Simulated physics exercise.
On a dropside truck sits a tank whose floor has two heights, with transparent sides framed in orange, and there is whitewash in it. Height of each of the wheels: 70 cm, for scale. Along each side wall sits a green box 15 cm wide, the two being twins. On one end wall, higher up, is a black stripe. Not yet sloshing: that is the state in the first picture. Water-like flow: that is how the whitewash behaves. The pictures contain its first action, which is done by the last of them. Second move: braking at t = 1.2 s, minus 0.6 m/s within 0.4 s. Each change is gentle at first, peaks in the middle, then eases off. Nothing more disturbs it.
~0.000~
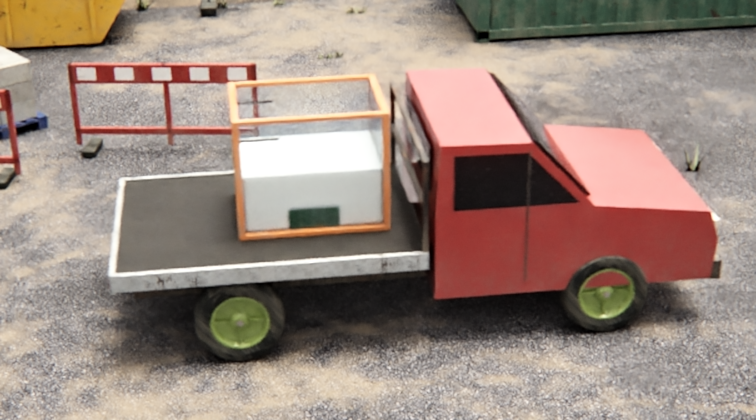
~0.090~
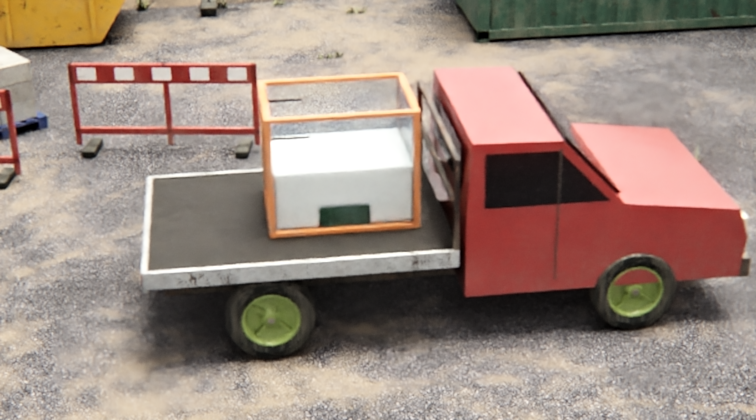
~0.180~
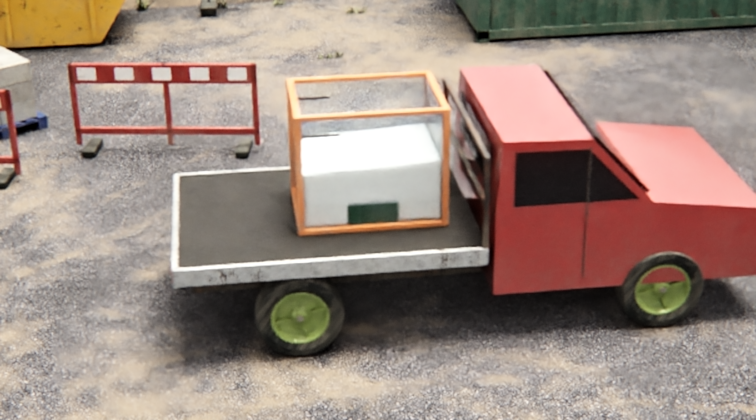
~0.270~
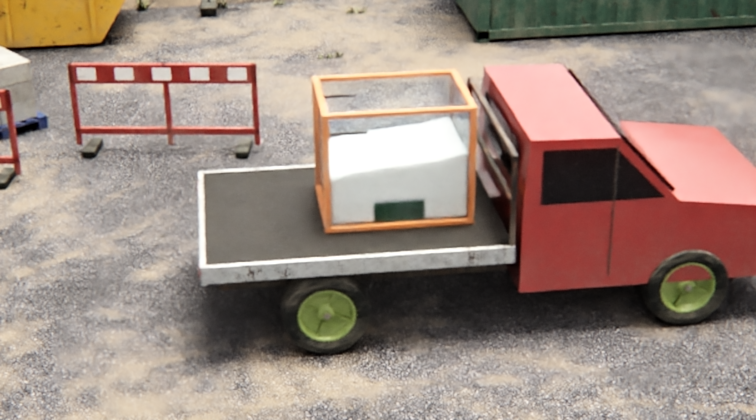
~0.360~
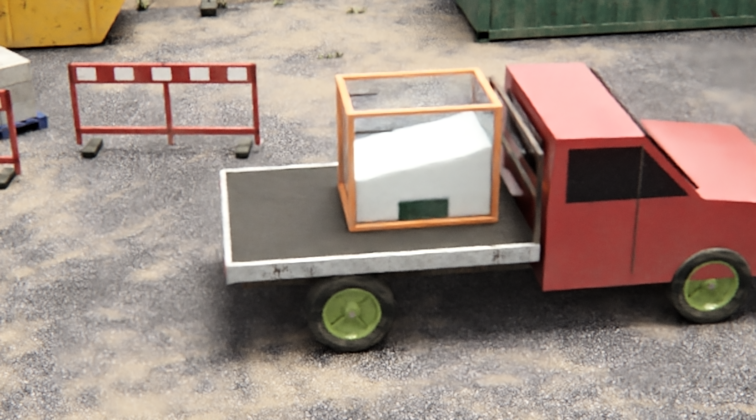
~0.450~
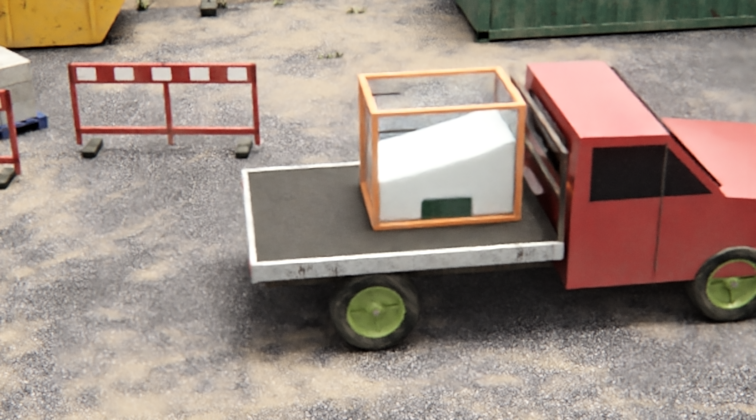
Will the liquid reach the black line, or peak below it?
Over.
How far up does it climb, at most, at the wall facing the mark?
86 cm.
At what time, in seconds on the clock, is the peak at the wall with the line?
Peak at approx. 2.5 s.
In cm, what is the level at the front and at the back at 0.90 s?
I'd say some 46 centimetres in front and some 54 centimetres behind.
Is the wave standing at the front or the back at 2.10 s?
Forward.
Then, 0.90 s in, the surface is 47 cm up at the front and 54 cm at the back; nothing has left.
Then, 1.45 s in, the surface is 48 cm up at the front and 46 cm at the back; nothing has left.
Then, 2.10 s in, the surface is 51 cm up at the front and 45 cm at the back; nothing has left.
Then, 4.59 s in, the waves are smaller; the highest at the back wall was 82 cm, at 2.45 s, against a line at 79 cm.
